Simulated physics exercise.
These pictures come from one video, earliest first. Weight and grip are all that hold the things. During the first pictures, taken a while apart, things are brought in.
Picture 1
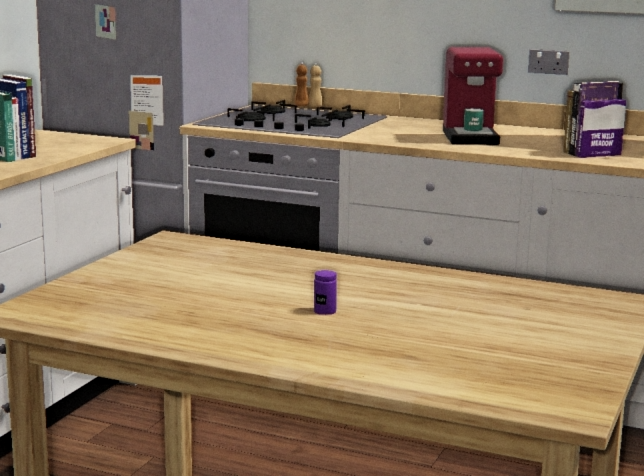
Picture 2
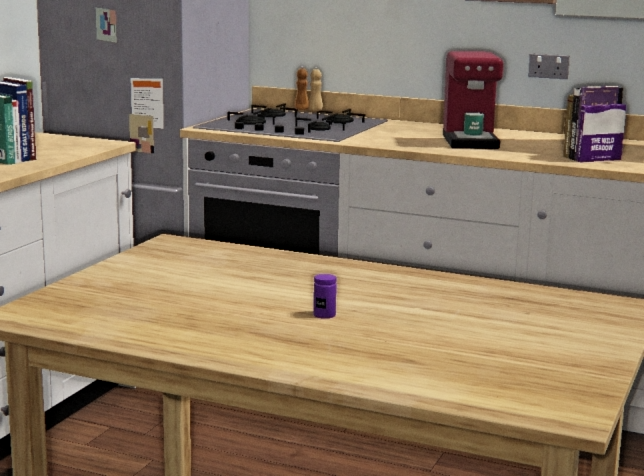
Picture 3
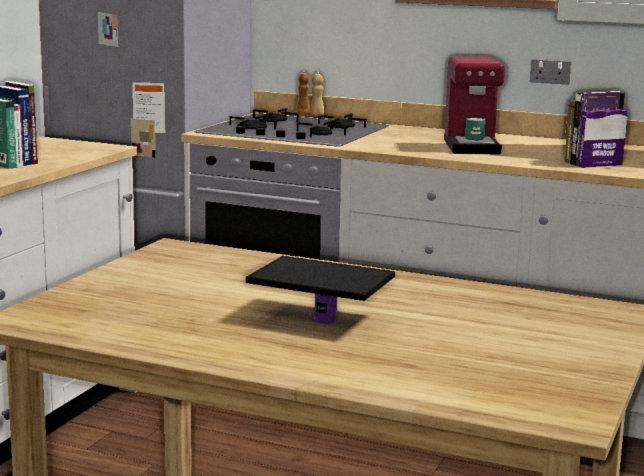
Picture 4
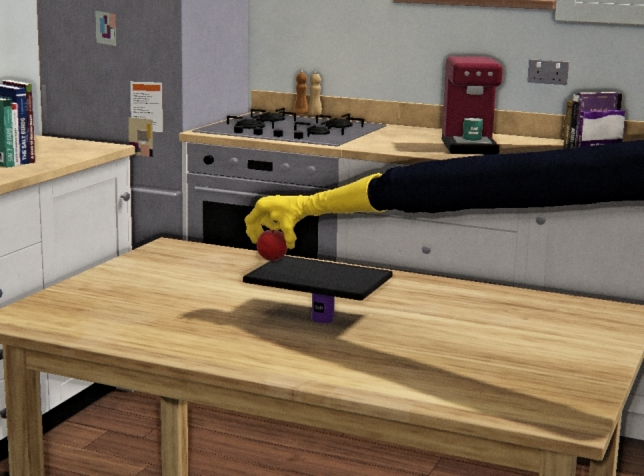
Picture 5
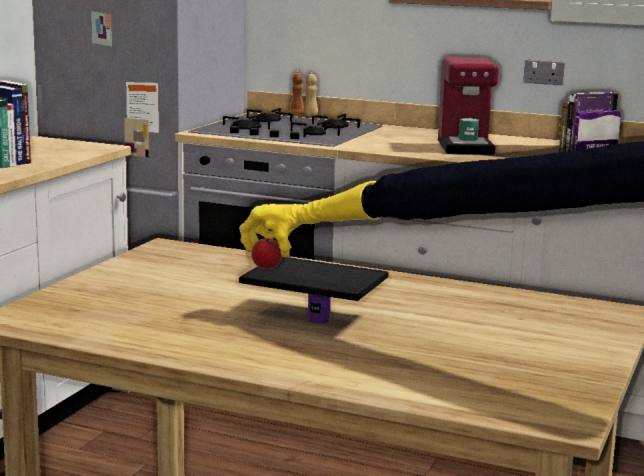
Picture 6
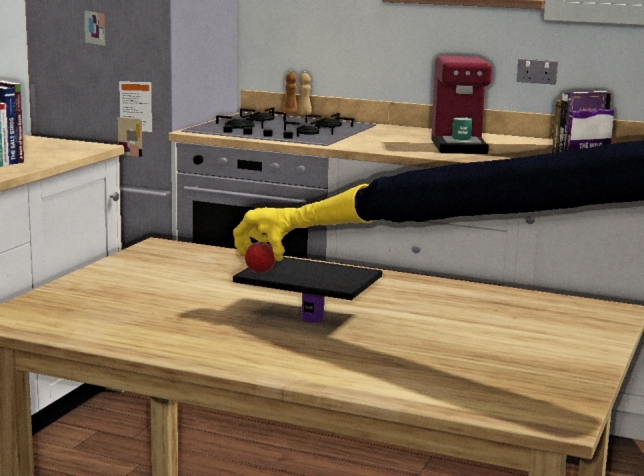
A yellow-gloved hand holds a red apple at the left end of a black board that appeared on a purple shaker.
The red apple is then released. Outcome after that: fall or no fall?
Fall.
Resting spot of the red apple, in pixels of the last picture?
It finishes at about (216, 298).
Then, 0.40 s later than the last frame, red apple now fallen; black lid tilted by 35°.
Then, 0.50 s later than the last frame, black lid tilted by 43°.
Then, 0.70 s later than the last frame, black lid tilted by 34°.
Then, 1.20 s later than the last frame, black lid tilted by 31°.
When it is over, fallen, red apple; moved from the start, black lid; purple shaker as before. End places, in pixels of the last picture, red apple near (216, 298). The stack comes apart.
